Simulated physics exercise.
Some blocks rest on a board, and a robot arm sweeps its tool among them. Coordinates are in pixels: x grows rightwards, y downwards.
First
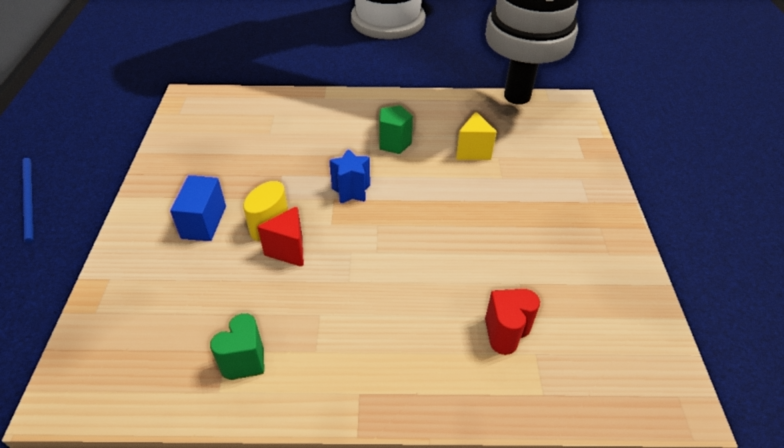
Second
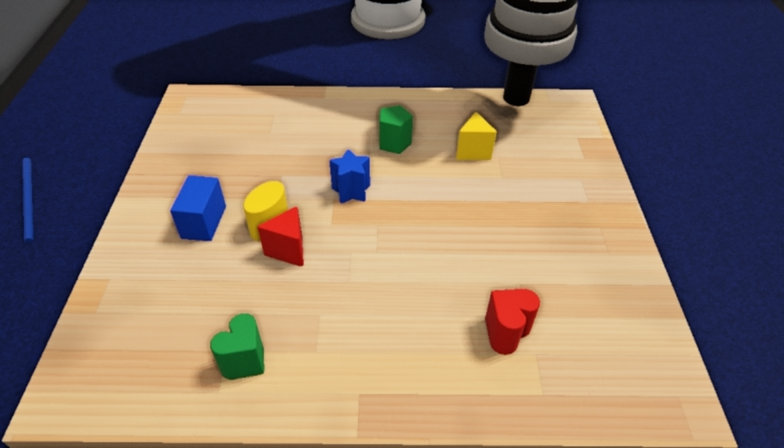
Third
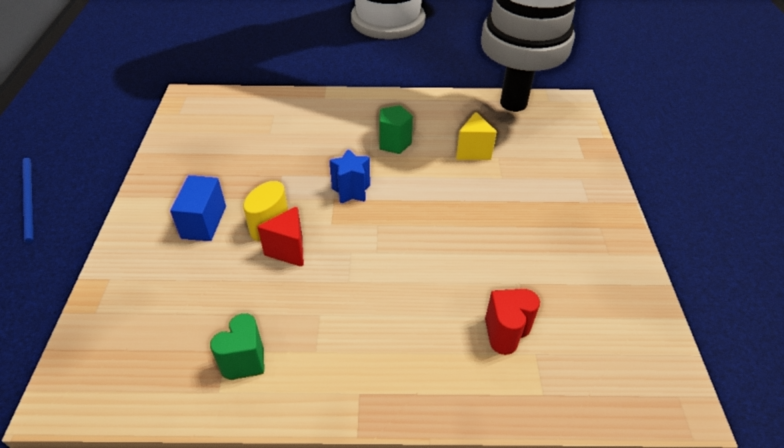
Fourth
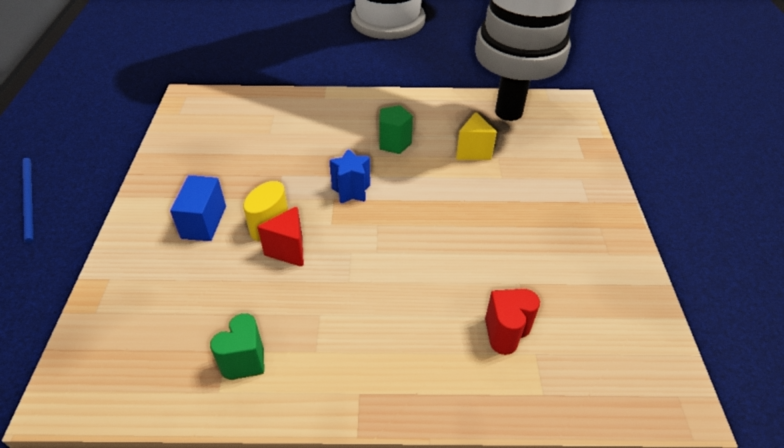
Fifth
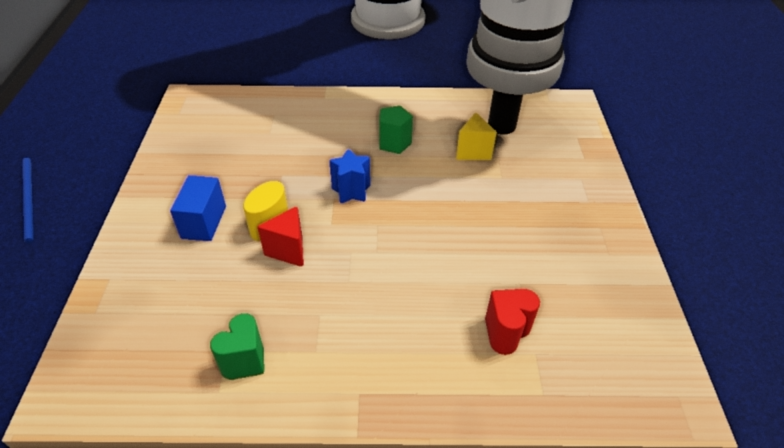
On a wooden board, a robot arm's dark tool moving slightly down and left beside the yellow triangular block, all blocks staying still.
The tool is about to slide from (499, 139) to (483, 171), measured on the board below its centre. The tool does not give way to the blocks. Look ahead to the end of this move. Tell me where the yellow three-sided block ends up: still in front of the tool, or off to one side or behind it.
Expect to find it next to or behind the tool.
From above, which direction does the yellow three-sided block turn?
It turns clockwise.
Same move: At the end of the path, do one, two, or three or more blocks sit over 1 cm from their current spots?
My count: 1.
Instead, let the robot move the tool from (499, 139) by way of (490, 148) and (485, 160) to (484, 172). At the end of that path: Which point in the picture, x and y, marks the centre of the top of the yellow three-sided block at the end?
In the picture, it is at (462, 138).
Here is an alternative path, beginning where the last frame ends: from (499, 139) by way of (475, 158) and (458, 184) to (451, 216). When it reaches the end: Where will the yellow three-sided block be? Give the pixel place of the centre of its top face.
Answer: (432, 155).
The first path, step by step. Halfway along, tool at (494, 142); yellow three-sided block at (471, 129), turned 25° clockwise.
At the end, tool at (486, 159); yellow three-sided block at (462, 136), turned 60° clockwise.
